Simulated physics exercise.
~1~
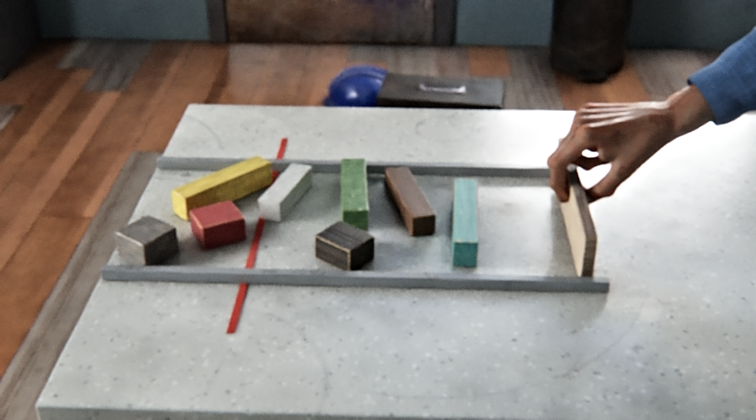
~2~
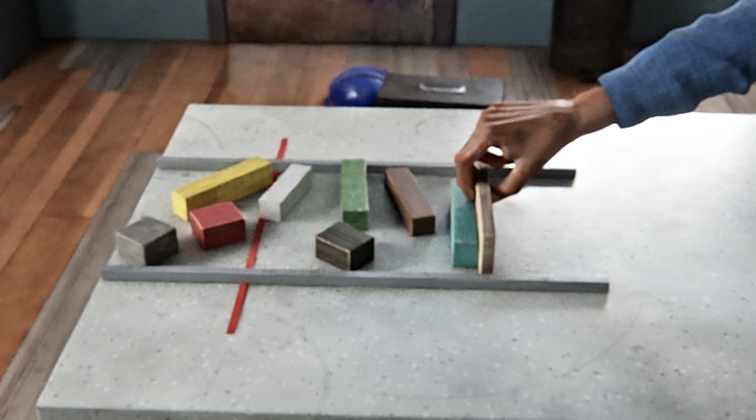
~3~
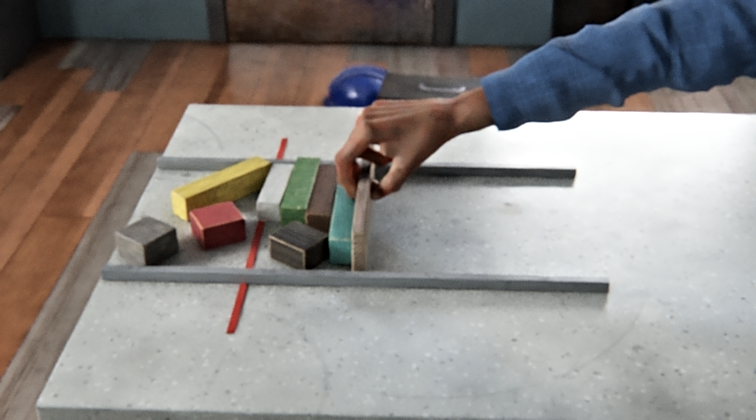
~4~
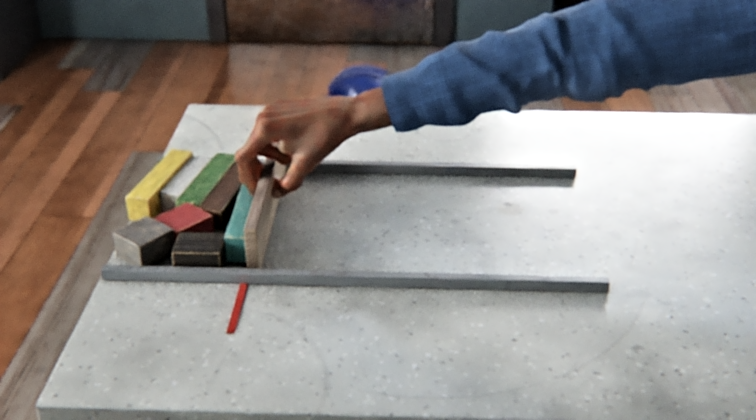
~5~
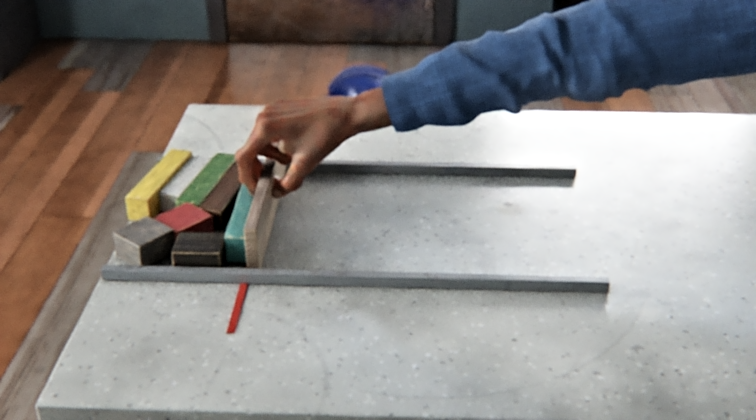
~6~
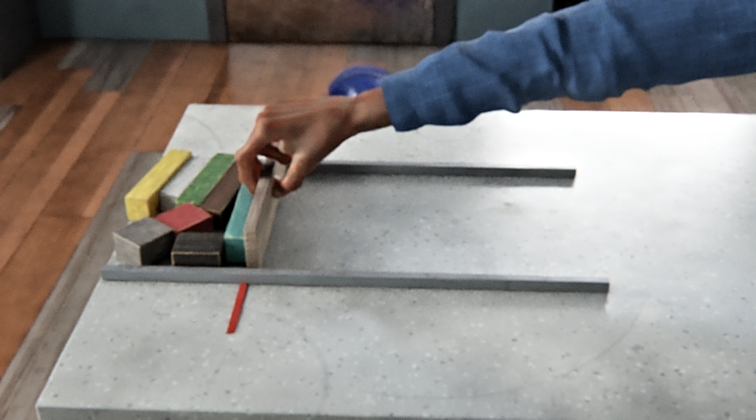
On a pale speckled tabletop, a hand slid an upright wooden board left between two grey rails, gathering the colourful bars and blocks into a tight cluster past the red line, then held still with none of them fallen off.
